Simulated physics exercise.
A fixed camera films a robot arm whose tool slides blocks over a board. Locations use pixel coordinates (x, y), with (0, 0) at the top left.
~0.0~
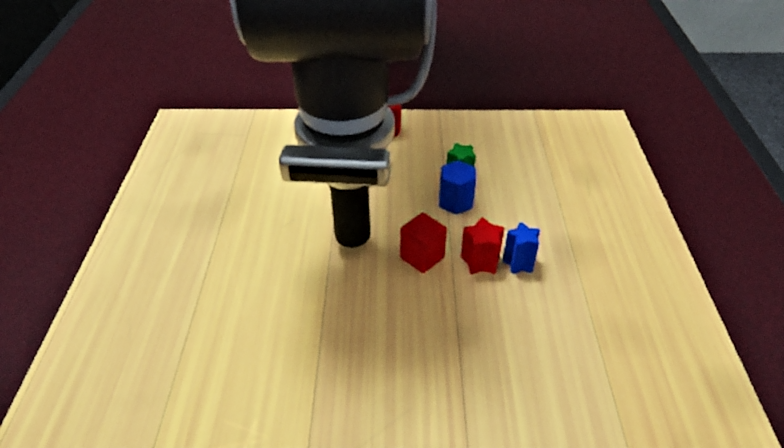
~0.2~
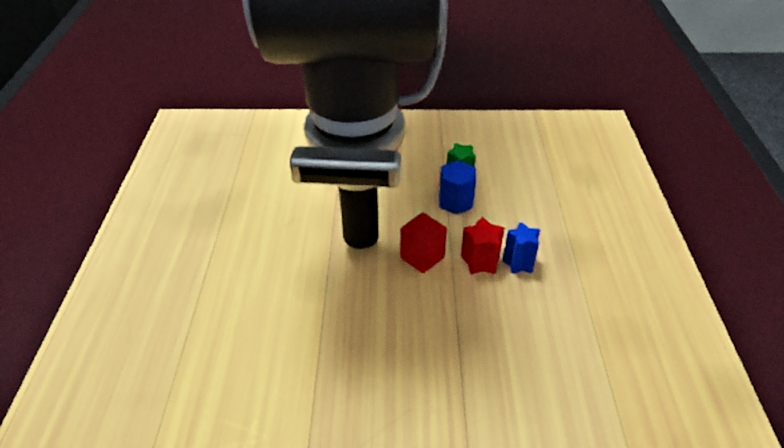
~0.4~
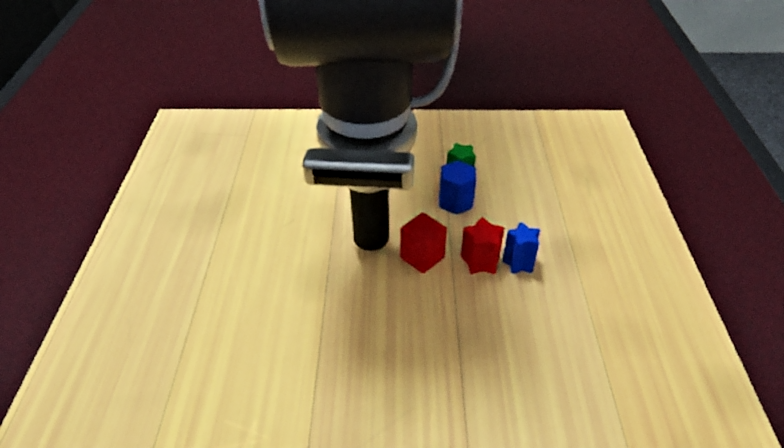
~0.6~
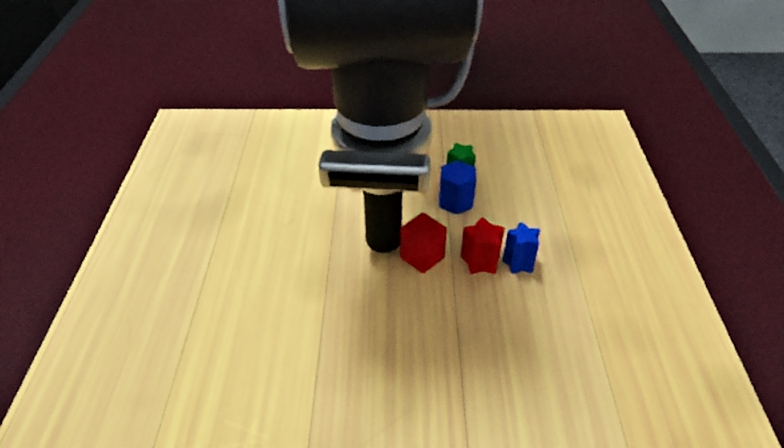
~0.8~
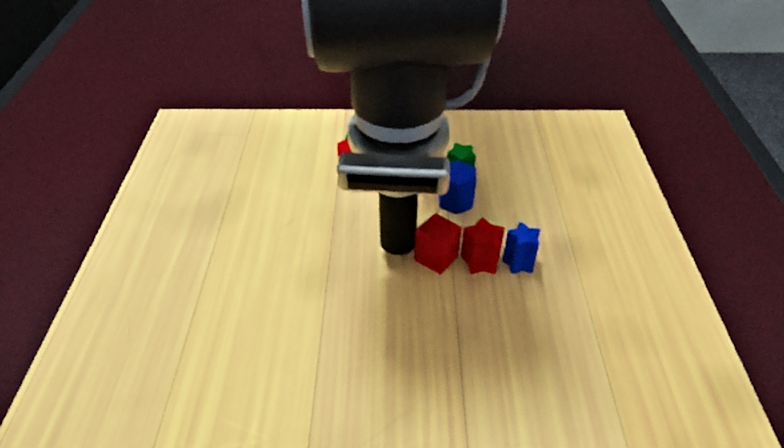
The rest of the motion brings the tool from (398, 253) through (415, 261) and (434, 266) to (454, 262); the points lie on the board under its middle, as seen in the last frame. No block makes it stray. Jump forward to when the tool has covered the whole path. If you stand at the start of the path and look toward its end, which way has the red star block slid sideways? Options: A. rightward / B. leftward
I choose B.
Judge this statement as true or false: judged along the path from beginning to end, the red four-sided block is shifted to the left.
True
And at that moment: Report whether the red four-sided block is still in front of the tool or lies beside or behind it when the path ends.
Before the tool.
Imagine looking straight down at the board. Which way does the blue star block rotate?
It twists with the clock when seen from above.
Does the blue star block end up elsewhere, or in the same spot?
That block is going to get moved.
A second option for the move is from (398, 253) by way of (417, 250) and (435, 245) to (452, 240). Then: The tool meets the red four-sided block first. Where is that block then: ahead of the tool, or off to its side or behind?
When the path ends, it will sit ahead of the tool.
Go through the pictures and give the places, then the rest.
Lower end of the tool (353, 235), tops of blocks, red four-sided block (424, 227), blue six-sided block (459, 172), red star block (485, 231), blue star block (525, 233), in the first frame.
Tool (361, 236), blocks as before, in the second frame.
Tool (371, 238), blocks as before, in the third frame.
Tool (384, 240), blocks as before, in the fourth frame.
Tool (398, 242), red four-sided block (439, 228), blue six-sided block (459, 172), red star block (485, 231), blue star block (525, 233), in the fifth frame.
What follows on the original path. Halfway along, tool (425, 254); red four-sided block (460, 227), turned 50° anticlockwise; red star block (496, 229); blue star block (529, 235).
At the end, tool (455, 251); red four-sided block (489, 223), turned 55° anticlockwise; blue six-sided block not moved; red star block (525, 223); blue star block (556, 235), turned 25° clockwise.
